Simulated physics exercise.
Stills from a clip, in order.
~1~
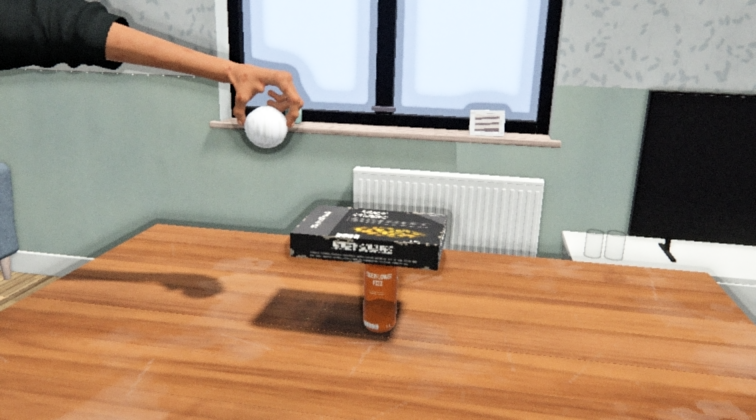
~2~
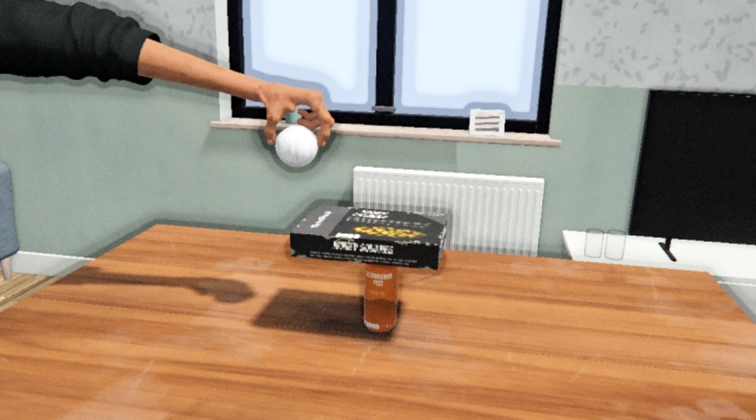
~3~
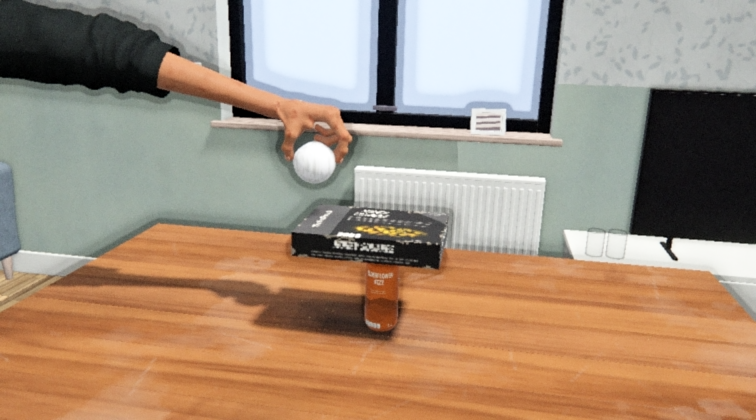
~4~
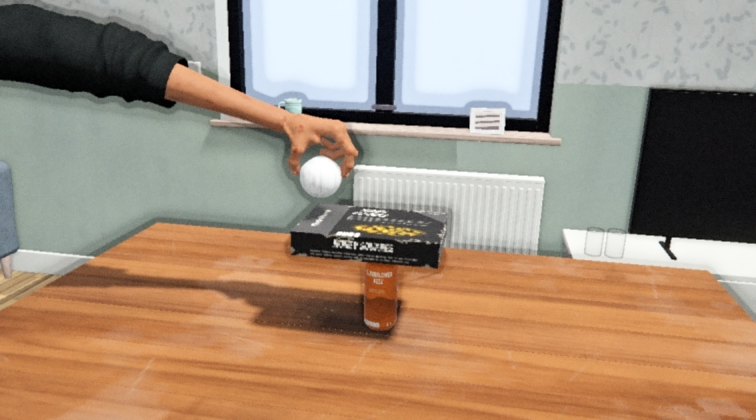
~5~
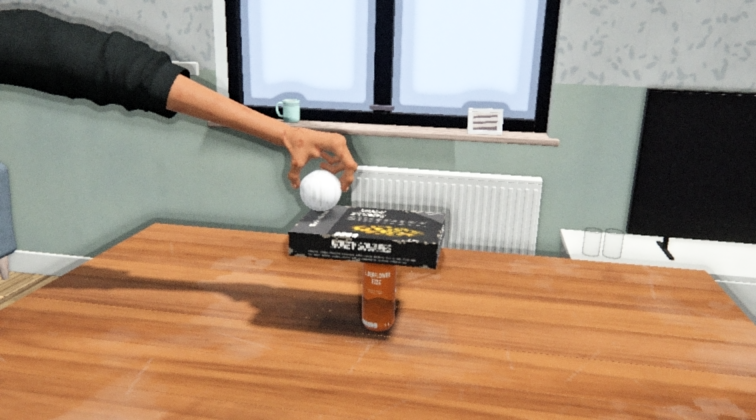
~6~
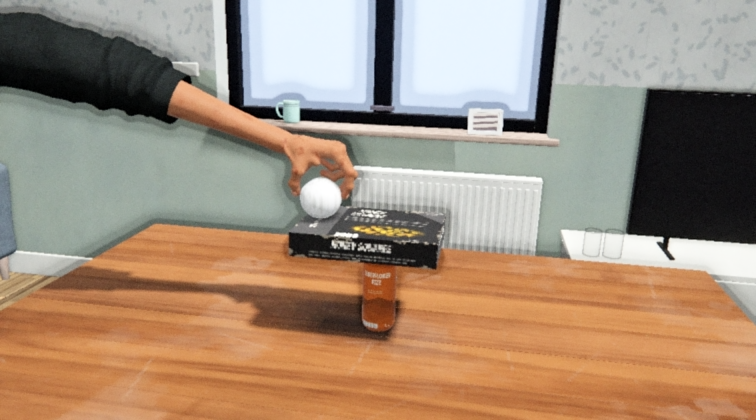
In this clip, a hand holding a round white object moves right and downward above a wooden table, then sets it on a black box while still gripping it, as an orange can stands in front.
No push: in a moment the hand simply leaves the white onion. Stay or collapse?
Comes down.
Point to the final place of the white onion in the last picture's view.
Look around (285, 300) in the final frame.
Then, 0.40 s on from there, black packet and white onion now fallen.
Then, 0.60 s on from there, things are still on the move.
In the end, fallen, black packet and white onion; orange can unmoved. At the end, from the last picture's camera, white onion near (285, 300). The stack comes apart.
